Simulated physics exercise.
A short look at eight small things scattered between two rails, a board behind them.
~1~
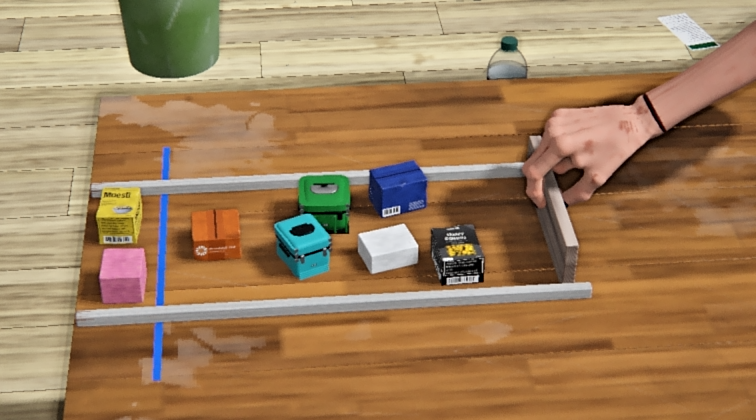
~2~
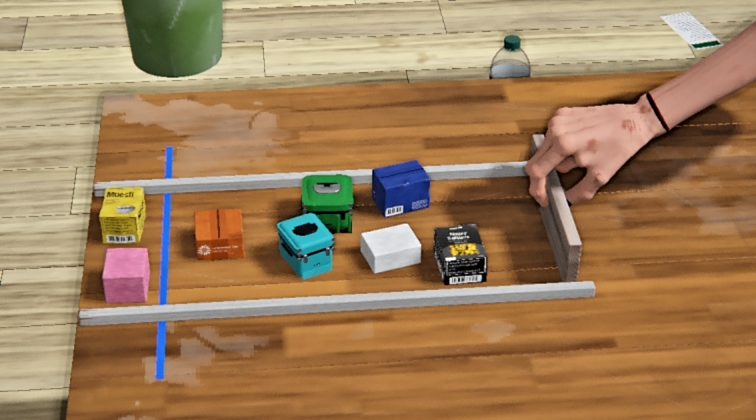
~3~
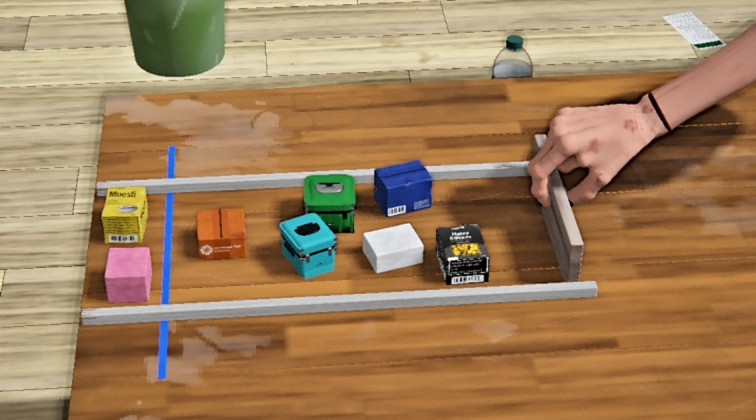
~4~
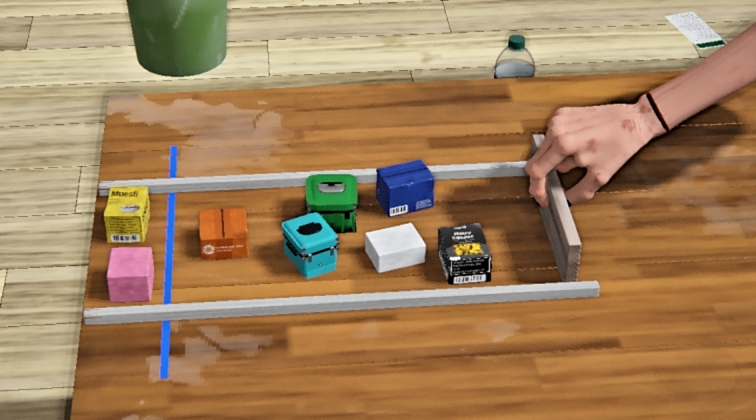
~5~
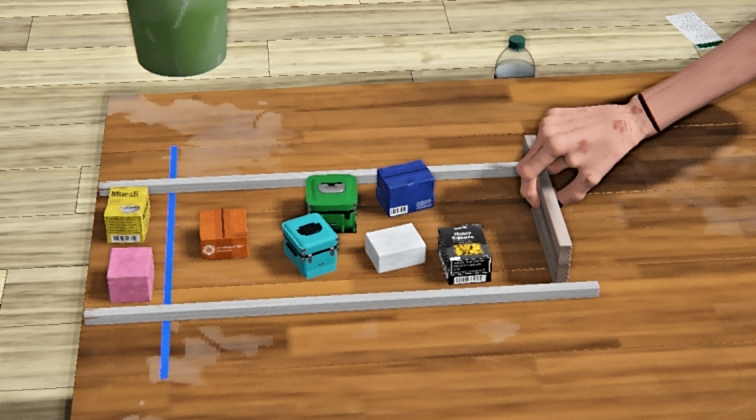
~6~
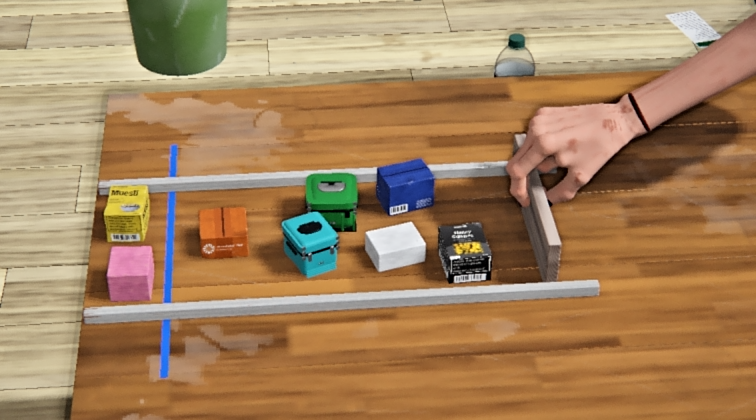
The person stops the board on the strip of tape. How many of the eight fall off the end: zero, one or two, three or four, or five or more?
Here the number that fall off is three or four.
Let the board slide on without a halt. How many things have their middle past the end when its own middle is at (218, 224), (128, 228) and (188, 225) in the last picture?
The counts: 1, 5 and 2.
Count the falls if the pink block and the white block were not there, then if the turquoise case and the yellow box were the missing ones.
It would be 2 and 1.
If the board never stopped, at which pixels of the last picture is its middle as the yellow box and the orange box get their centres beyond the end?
Its middle is around (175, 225) and around (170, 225).
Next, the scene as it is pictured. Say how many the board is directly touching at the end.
3 of them.
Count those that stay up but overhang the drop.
That would be 2.
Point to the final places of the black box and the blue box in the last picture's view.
Near (145, 269) and (146, 190).
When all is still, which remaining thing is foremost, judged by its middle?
It is the orange box.
Soon after, none off yet; yellow box at rest near (128, 213); pink block at rest near (131, 274); orange box at rest near (224, 233).
After that, none off yet; yellow box at rest near (126, 213); pink block at rest near (131, 274); orange box displaced about its own width near (172, 228).
And then, none off yet; yellow box displaced about its own width near (96, 200); pink block displaced about its own width near (76, 286); orange box displaced well along near (99, 228).
In the end, the number that fall off is three or four; gone, turquoise case, pink block and yellow box.
